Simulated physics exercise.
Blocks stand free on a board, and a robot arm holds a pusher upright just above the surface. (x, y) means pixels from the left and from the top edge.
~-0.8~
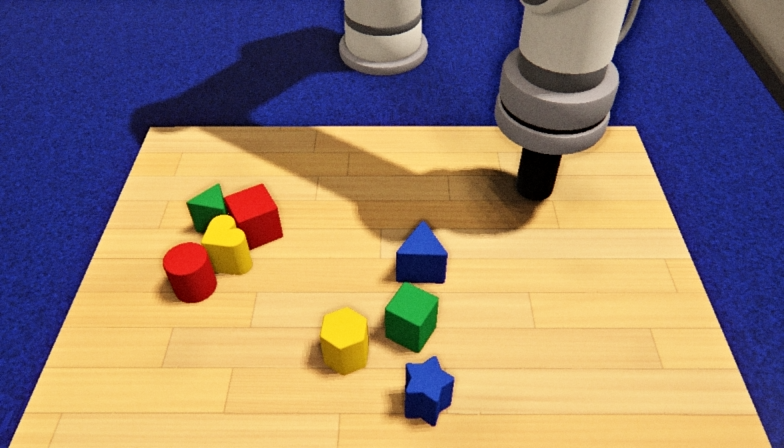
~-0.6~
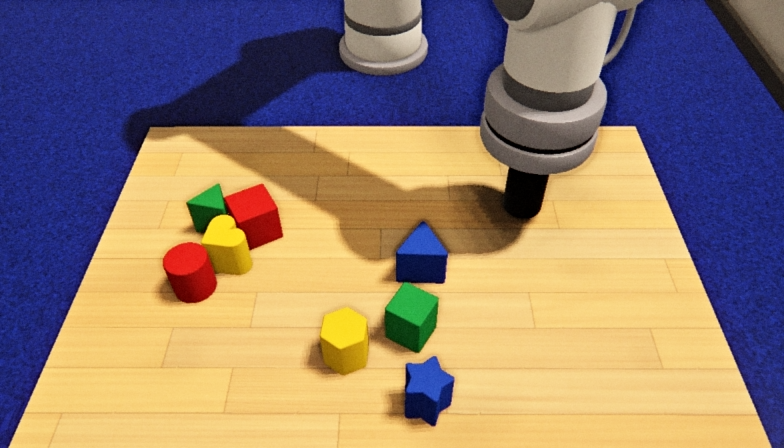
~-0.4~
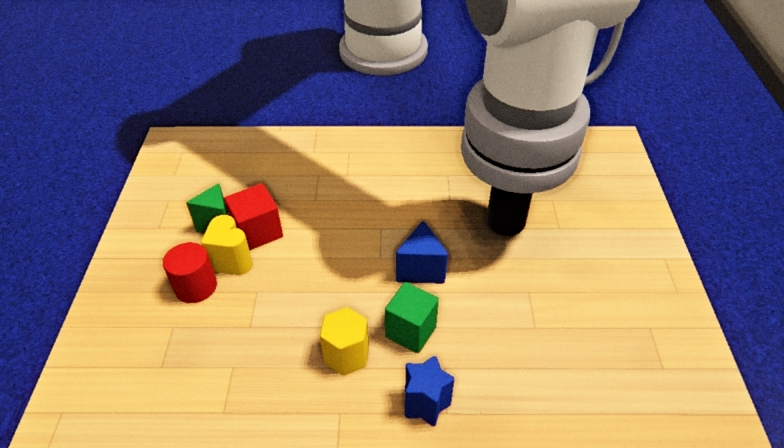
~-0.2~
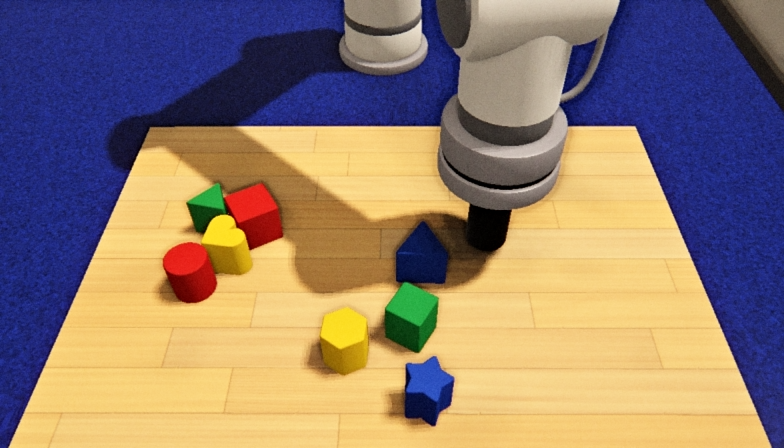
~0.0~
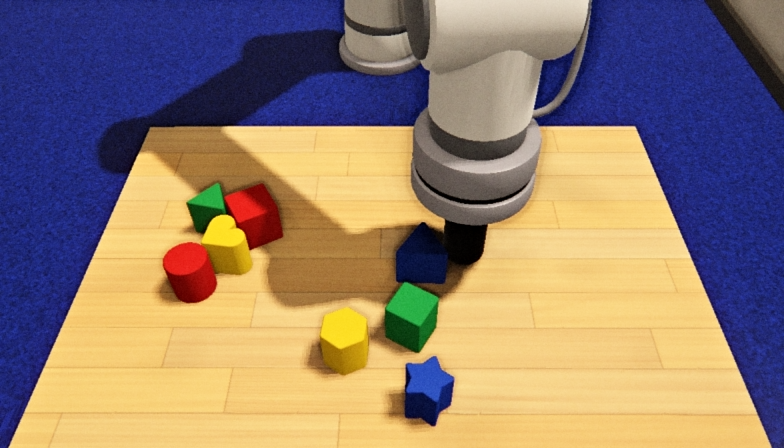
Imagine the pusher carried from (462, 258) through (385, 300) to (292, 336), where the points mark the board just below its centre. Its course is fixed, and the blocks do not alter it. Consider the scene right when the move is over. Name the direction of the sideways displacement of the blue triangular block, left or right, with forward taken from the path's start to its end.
It goes right.
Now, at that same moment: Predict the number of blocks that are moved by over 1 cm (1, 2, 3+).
Moved: Just one.
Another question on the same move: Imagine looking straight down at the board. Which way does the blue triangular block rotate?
I'd predict that, seen from above, the blue triangular block rotates clockwise.
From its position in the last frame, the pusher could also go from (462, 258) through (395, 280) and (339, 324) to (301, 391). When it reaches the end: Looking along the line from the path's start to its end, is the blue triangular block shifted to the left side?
I'd say no.
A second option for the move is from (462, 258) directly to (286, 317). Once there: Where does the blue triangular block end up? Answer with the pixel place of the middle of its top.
Close to (238, 295).
On the path given first. One third of the way, pusher at (411, 280); blue triangular block at (373, 257), turned 35° clockwise.
Two thirds of the way, pusher at (352, 306); green square block at (411, 306); blue triangular block at (328, 260), turned 70° clockwise.
At the end, pusher at (290, 329); yellow hexagon at (342, 330); green square block at (411, 306); blue triangular block at (323, 259), turned 85° clockwise.
